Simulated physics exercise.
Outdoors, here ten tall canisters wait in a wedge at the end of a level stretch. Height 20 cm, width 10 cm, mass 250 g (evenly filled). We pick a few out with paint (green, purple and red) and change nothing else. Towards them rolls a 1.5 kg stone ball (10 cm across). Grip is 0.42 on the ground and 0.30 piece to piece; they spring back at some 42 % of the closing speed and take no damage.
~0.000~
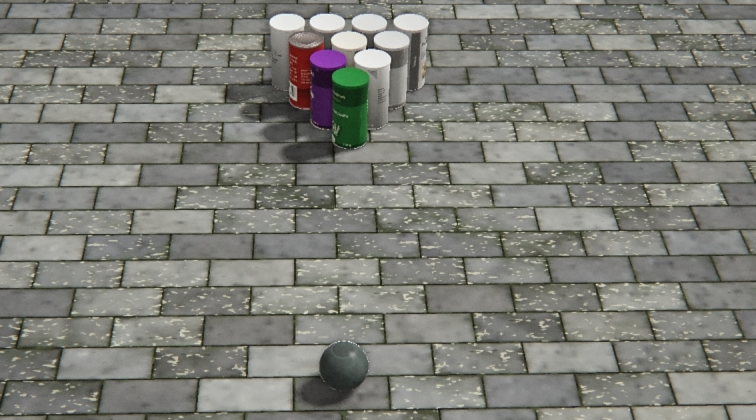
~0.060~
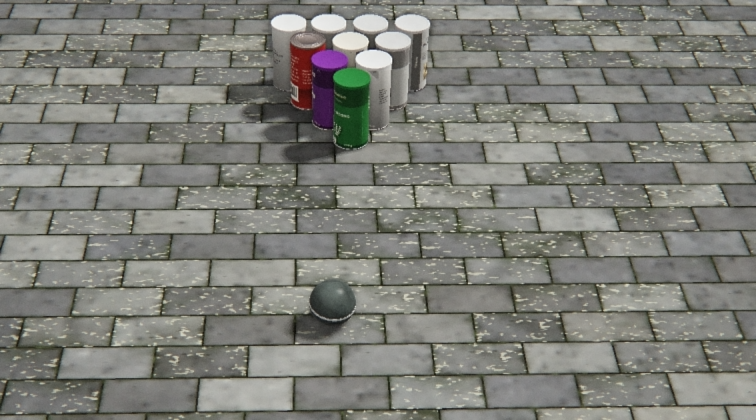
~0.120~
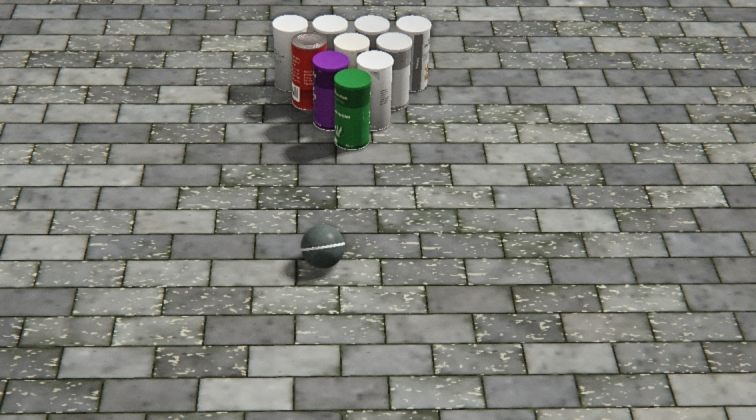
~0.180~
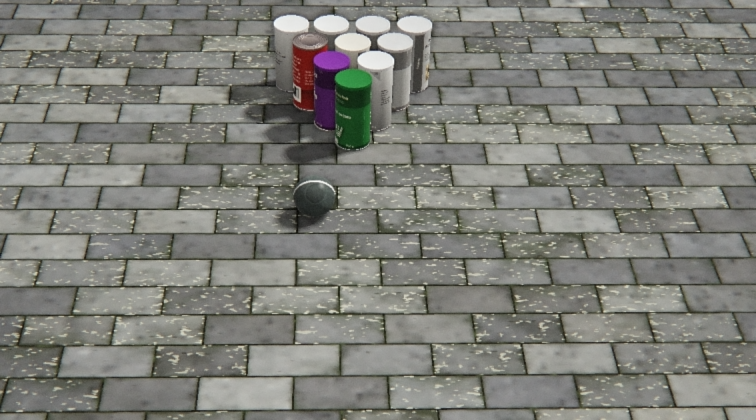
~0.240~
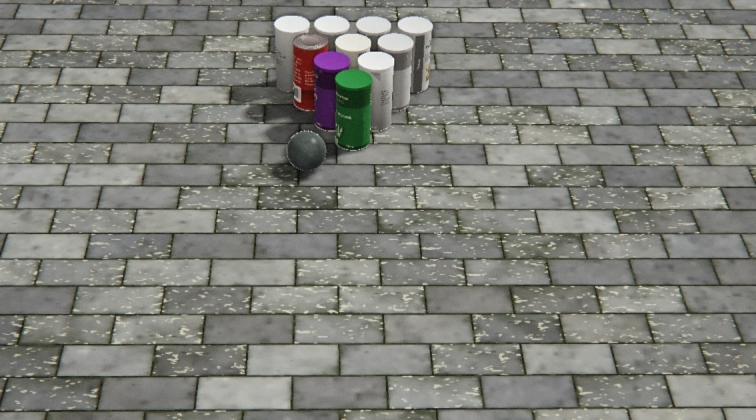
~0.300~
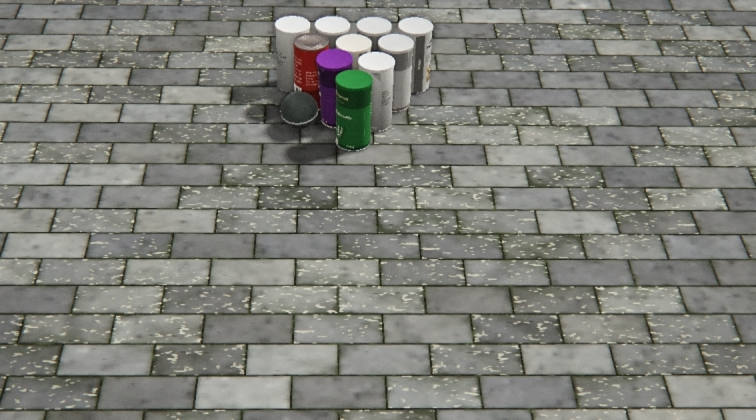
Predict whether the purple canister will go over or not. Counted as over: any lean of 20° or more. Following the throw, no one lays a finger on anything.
The purple canister will not go over.
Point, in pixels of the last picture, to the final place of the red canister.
Its middle finishes near pixel (380, 28) of the last picture.
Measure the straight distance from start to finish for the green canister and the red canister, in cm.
Green ends up 0 cm away; red ends up 40 cm away.
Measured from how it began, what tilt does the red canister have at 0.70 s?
Roughly 100°.
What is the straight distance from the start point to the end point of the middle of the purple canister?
I'd estimate near 5 cm.
After 0.42 s, ball still moving; 2 of the 10 canisters over; purple canister shifted 52 mm; red canister leaning 11°.
After 0.70 s, ball still moving; 3 of the 10 canisters over; purple canister shifted 47 mm; red canister lying flat.
By the end (1.4 s), ball rolling away; 3 of the 10 canisters over; purple canister shifted 47 mm; red canister lying flat; green canister unmoved. As the last picture would show them, middles, purple canister near (342, 85), red canister near (380, 28).
